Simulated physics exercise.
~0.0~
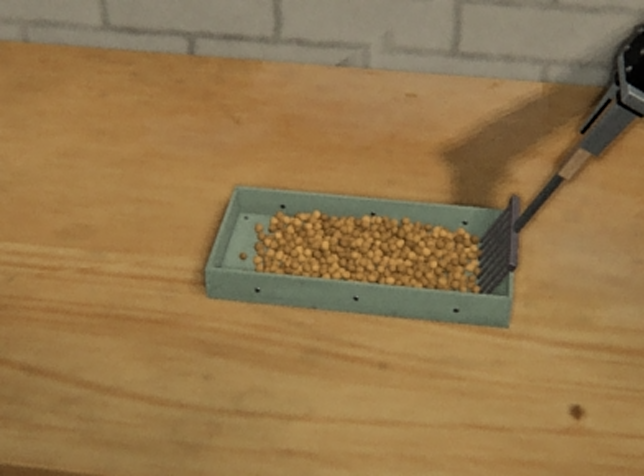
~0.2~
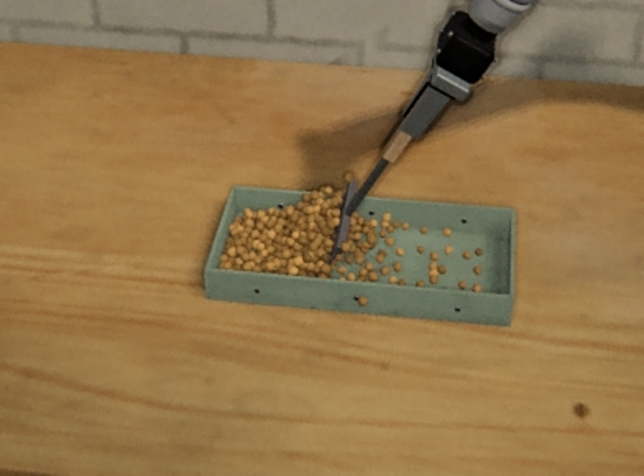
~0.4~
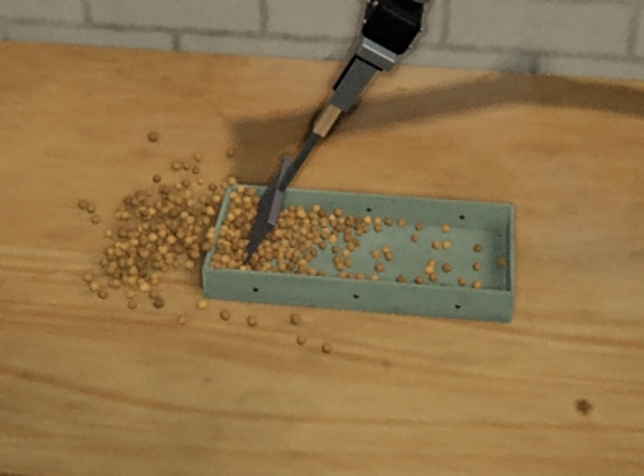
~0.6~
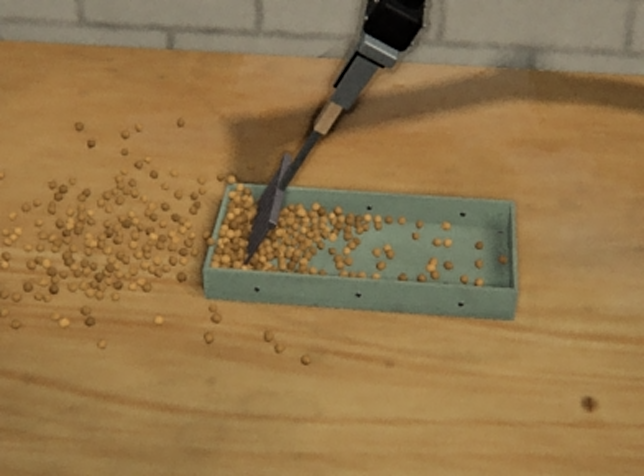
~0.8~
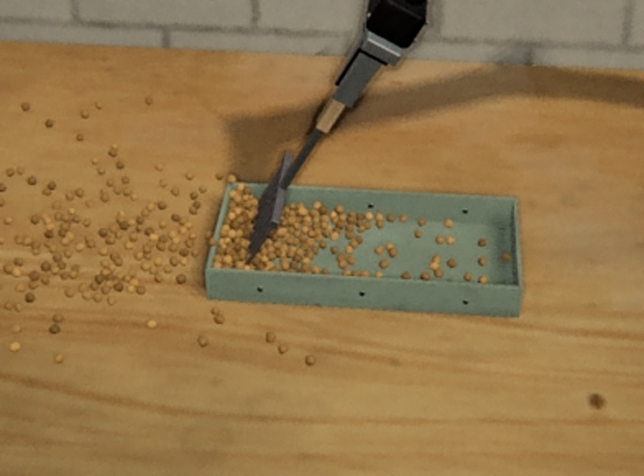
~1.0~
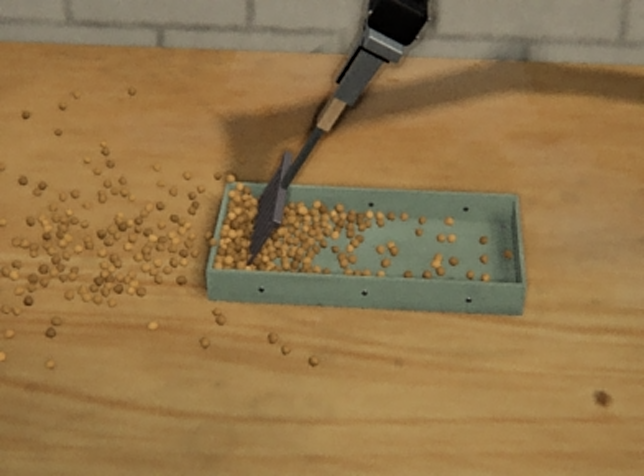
A dark fork on a robot arm reaches down from the upper right into a shallow grey-green tray of tan dried chickpeas, on a pale wooden tabletop before a whitish brick wall, seen from above at an angle. The fork starts at the tray's right end and sweeps left, heaping the chickpeas ahead of it. Near the left end it pushes many over the wall, and they spill and scatter across the wood. The fork then stops and stays there. Most chickpeas remain in the tray, crowded toward its left side, while many lie strewn on the table.
